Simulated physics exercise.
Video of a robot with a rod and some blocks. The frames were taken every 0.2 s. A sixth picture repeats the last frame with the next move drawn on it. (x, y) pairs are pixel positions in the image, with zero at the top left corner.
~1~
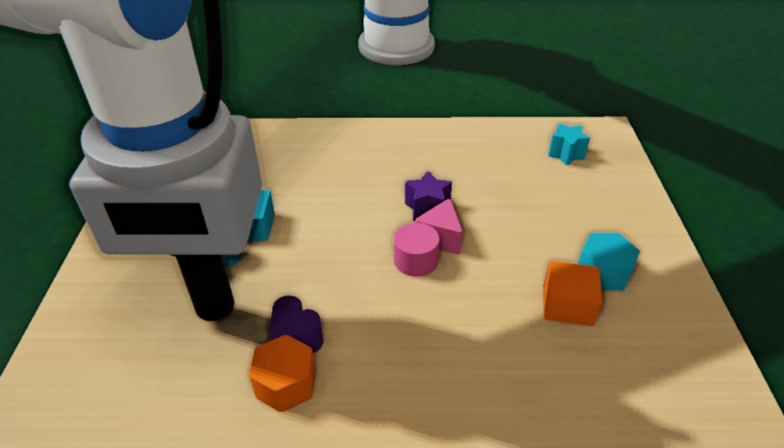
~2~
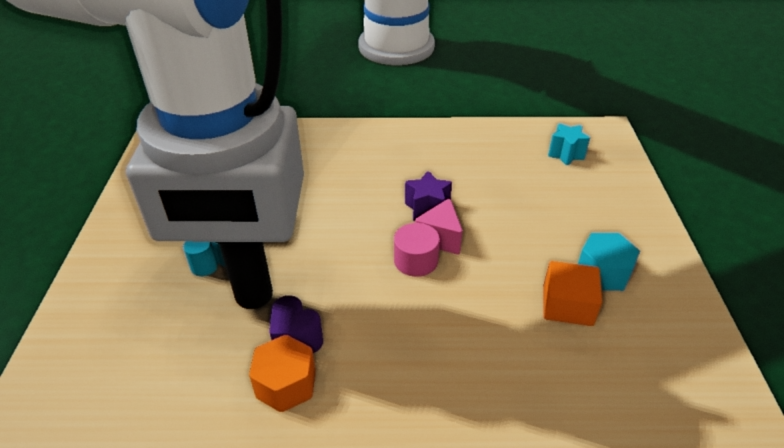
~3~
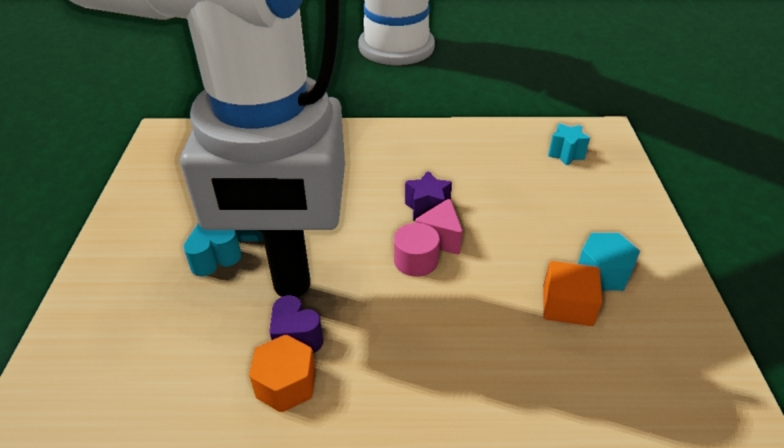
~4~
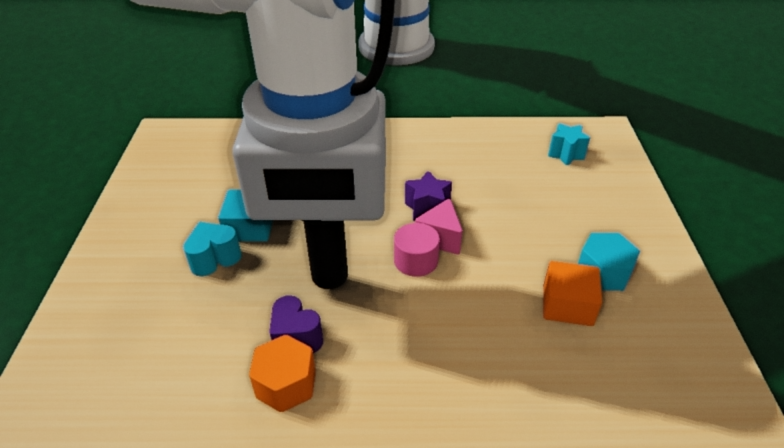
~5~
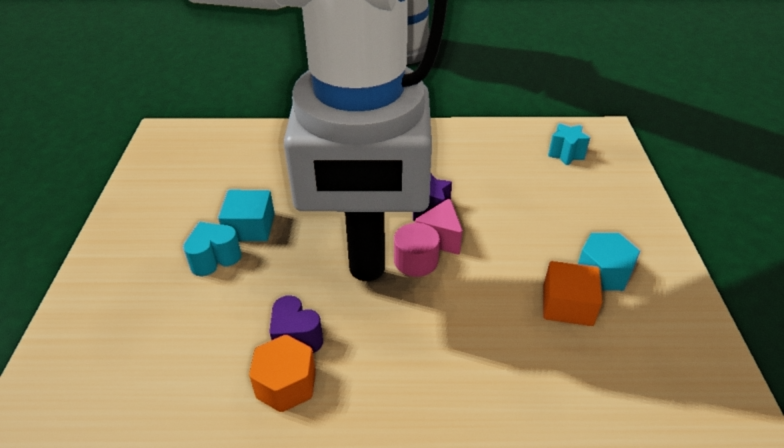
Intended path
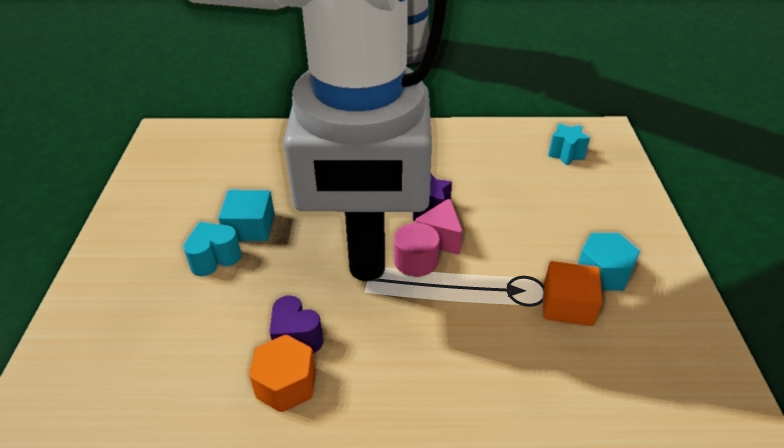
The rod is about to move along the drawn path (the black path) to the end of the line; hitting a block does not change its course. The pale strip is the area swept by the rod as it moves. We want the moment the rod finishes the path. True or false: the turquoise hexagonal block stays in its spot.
True
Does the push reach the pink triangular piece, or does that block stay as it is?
Put simply, it goes somewhere else.
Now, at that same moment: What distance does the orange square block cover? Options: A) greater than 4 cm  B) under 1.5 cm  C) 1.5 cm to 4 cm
(B)
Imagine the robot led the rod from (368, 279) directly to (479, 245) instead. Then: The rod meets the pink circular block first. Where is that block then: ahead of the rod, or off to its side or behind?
By the time the path ends, the pink circular block is still sitting right in front of the rod.
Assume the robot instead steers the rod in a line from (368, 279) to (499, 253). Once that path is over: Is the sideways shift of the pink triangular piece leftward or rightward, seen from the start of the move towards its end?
It goes left.
Drawn move, from (368, 279) over (446, 287) to (527, 291).
What follows on the original path. One third of the way, rod at (421, 275); pink circular block at (434, 234); pink triangular piece at (447, 209).
Two thirds of the way, rod at (475, 279); pink circular block at (437, 233); pink triangular piece at (448, 208).
At the end, rod at (529, 282); pink circular block at (437, 233); pink triangular piece at (448, 208); orange square block still; turquoise hexagonal block still.
